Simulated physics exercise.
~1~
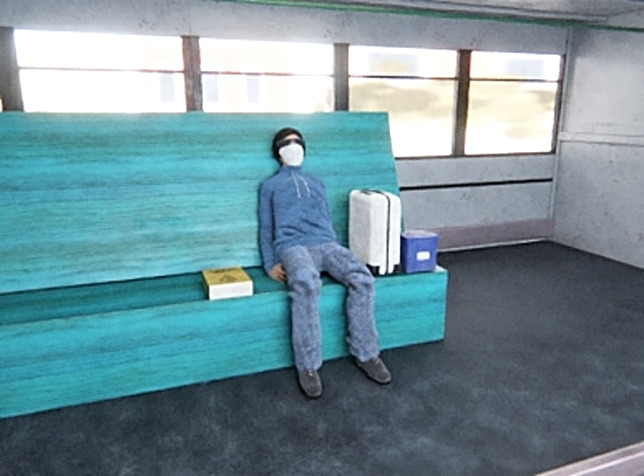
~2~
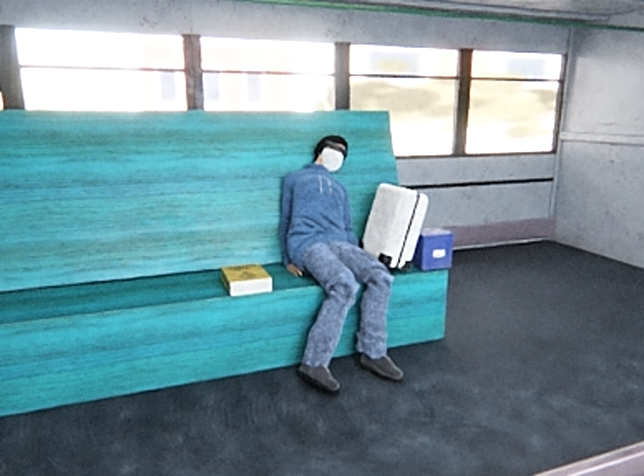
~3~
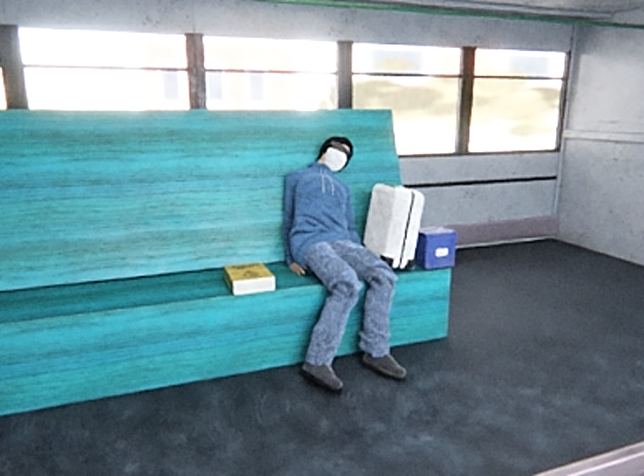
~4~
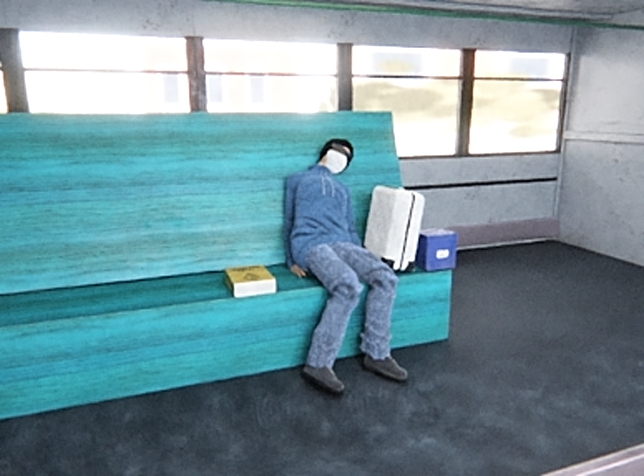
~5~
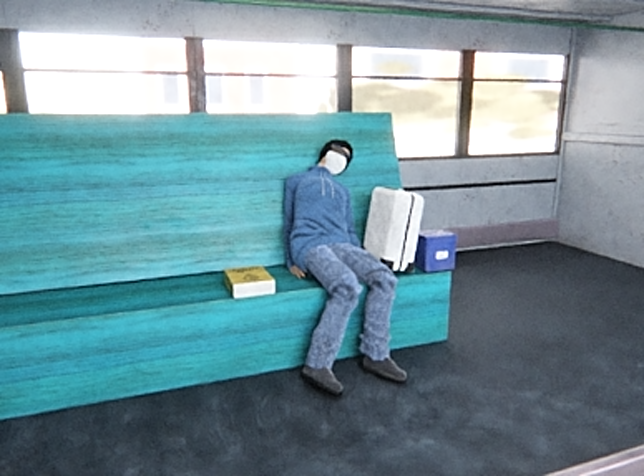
Inside a rail car, a slumped sleeper and loose luggage sliding right along a teal bench, white case leaning, all staying on.
